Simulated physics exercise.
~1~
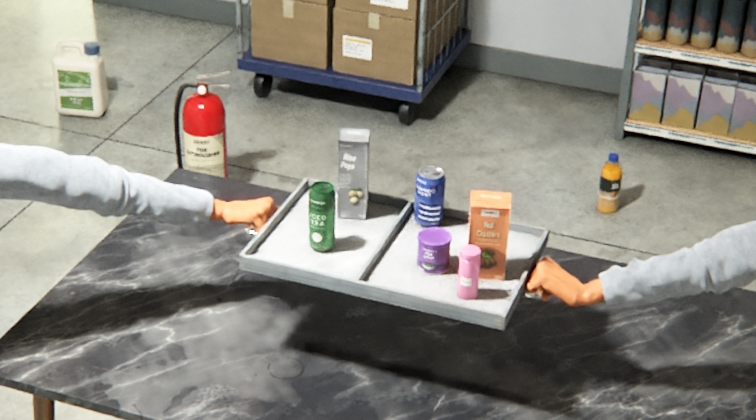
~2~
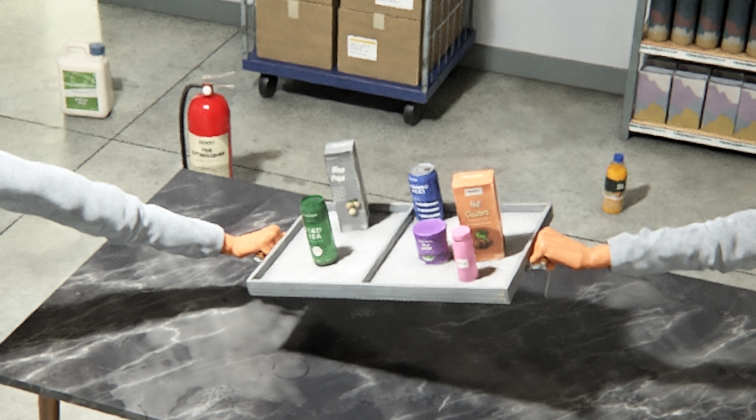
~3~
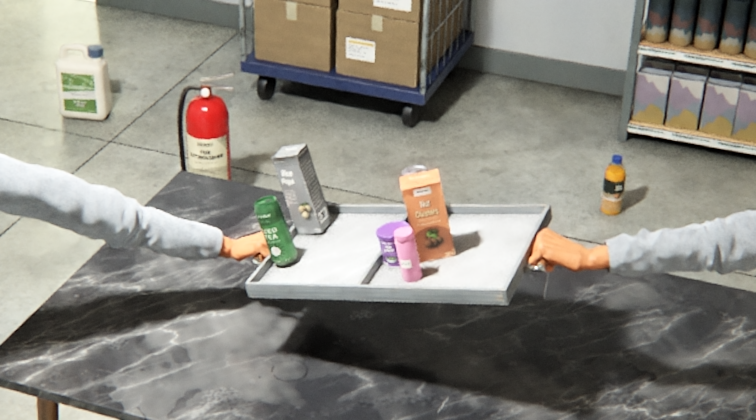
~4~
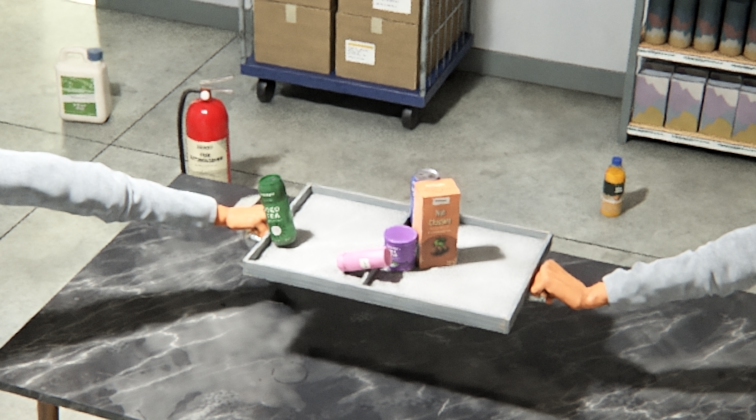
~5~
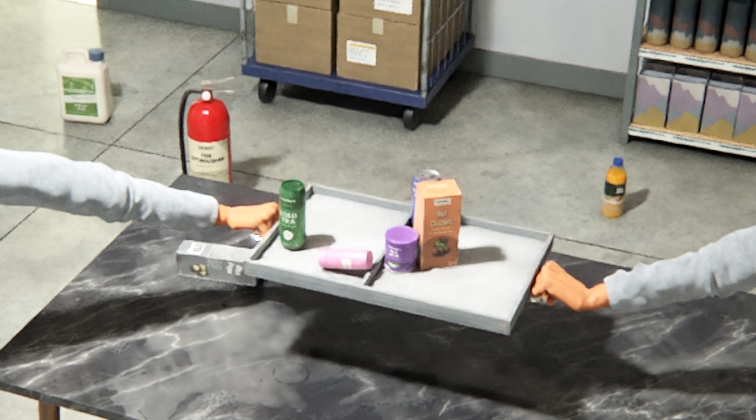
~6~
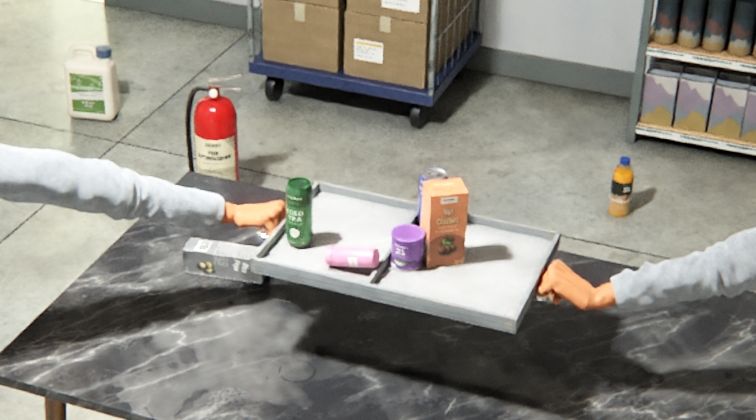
The clip opens with two gloved hands holding a grey tray above a dark marbled table, with a green can, a grey carton, a blue can, a purple tin, a pink shaker and an orange carton standing on it. The hands tip the tray down to the left, and the items lean, several sliding that way. As the tray levels, the grey carton tumbles over the left edge and the pink shaker falls onto its side. The grey carton comes to rest lying beside the tray. The green can, purple tin and orange carton end upright, the blue can mostly hidden behind.
